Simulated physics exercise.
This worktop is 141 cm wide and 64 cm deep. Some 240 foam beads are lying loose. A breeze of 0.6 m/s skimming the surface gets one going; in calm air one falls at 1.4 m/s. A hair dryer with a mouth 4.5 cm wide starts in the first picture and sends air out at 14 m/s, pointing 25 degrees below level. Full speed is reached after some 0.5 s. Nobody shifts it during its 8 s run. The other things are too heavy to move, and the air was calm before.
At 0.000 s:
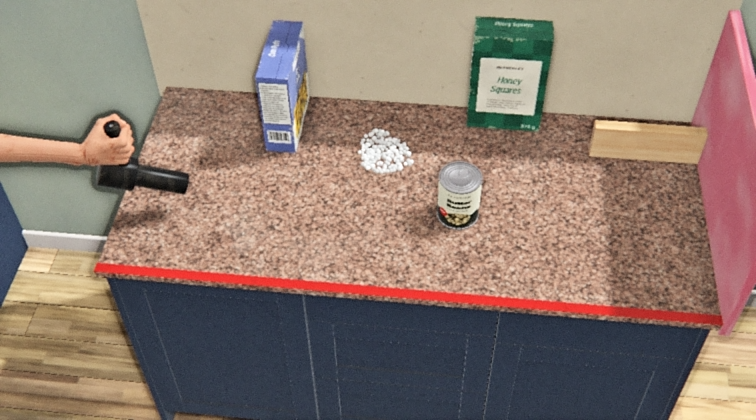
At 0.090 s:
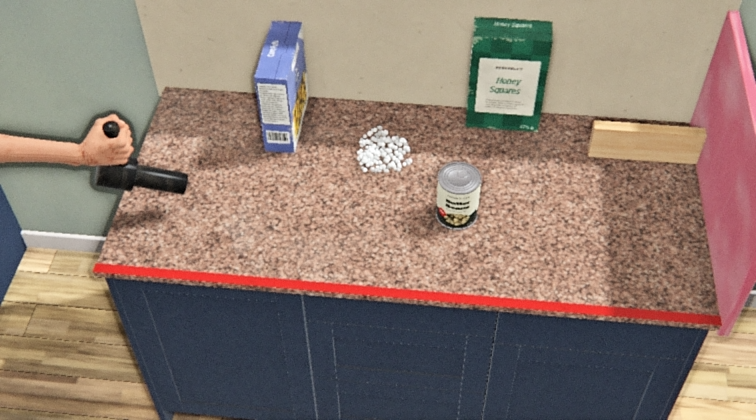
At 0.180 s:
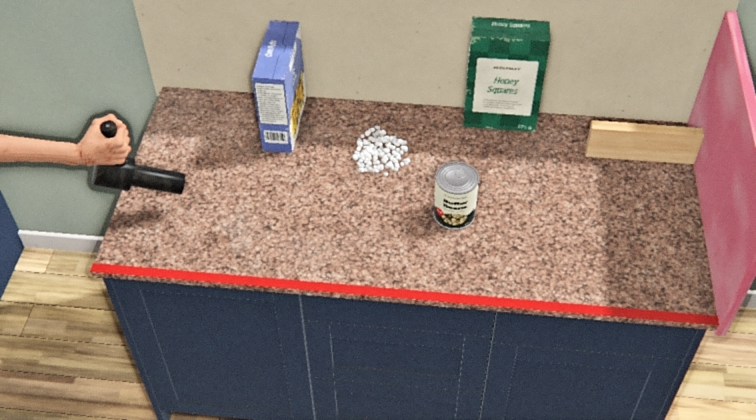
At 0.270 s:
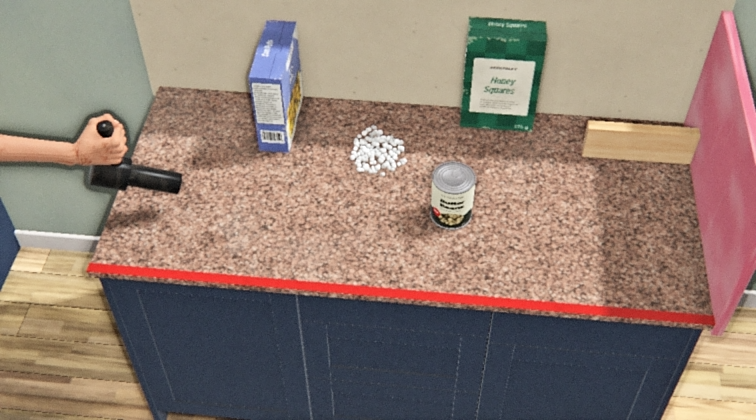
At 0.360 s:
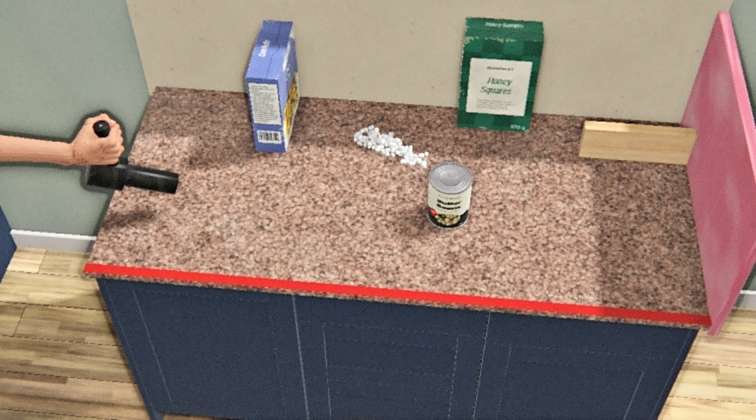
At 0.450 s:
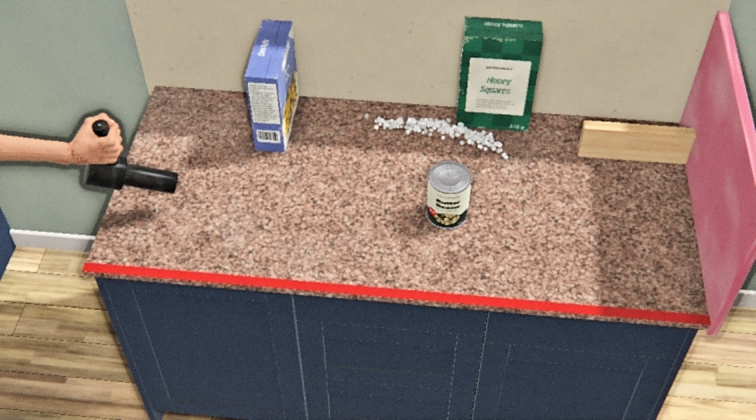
At first, a hand at the left holds a black hair dryer over a speckled worktop, where white foam beads sit in a still pile between two cartons, behind a tin. Then the beads start sliding rightward, and the whole pile stretches into a loose band behind the tin.
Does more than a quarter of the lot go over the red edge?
More than a quarter over the red edge: No.
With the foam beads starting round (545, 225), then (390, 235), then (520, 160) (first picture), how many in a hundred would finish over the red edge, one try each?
In turn about 60 %, 90 %, 50 %.
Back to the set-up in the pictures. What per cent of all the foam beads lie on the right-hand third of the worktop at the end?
About 60 %.
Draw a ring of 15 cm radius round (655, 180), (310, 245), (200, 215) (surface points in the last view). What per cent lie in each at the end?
In turn about 15 %, 0 %, 0 %.
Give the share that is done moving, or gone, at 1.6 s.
Near 15 %.
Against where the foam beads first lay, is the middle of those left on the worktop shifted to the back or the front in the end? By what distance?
To the back, by about 20 cm.
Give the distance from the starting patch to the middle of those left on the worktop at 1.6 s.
About 70 cm.
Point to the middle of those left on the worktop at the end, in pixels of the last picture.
Near (536, 111).
After 1.6 s the count stands so, 0 % are over the red edge; the middle of those still in play is near (629, 118).
After 2.6 s the count stands so, 0 % are over the red edge; the middle of those still in play is near (604, 116).
After 4.4 s the count stands so, 0 % are over the red edge; the middle of those still in play is near (538, 109).
After 8.0 s, at the end, 0 % are over the red edge; the middle of those still in play is near (536, 111).
